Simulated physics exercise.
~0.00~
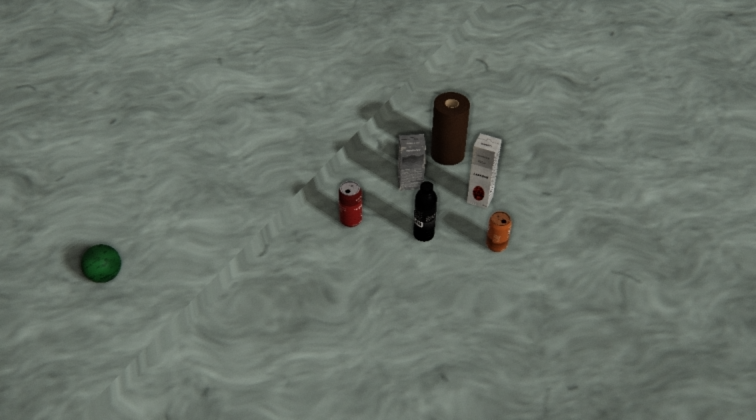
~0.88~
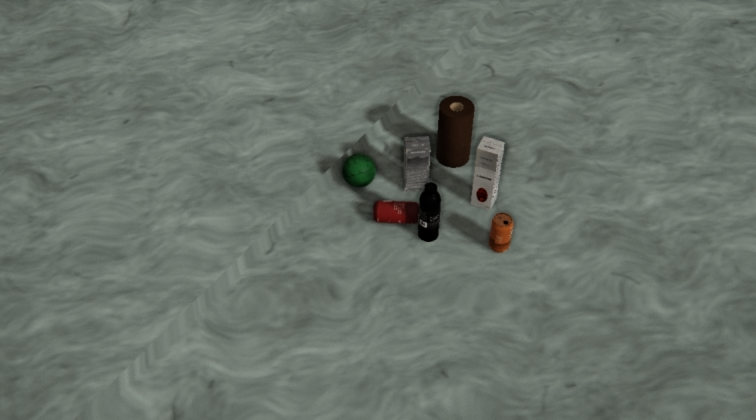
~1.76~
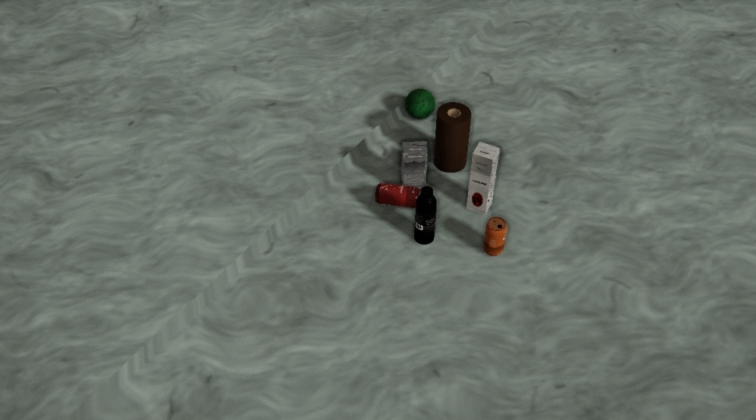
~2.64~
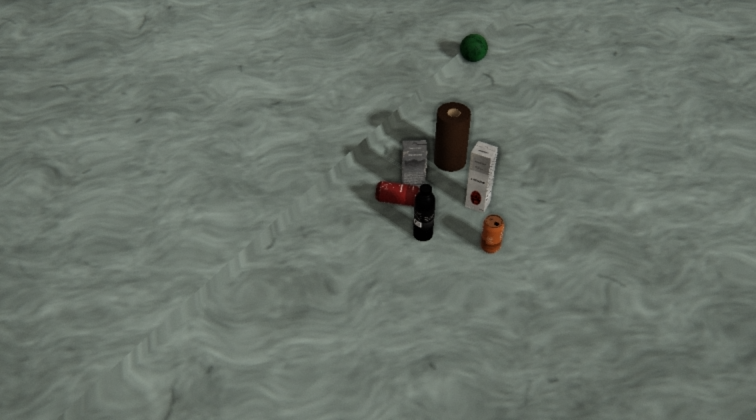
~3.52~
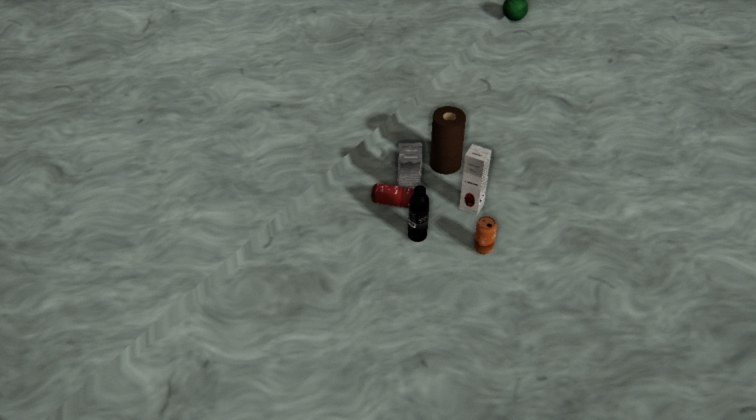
Green ball rolling in from the left, knocking over a red can and veering away past the other standing items toward the top.
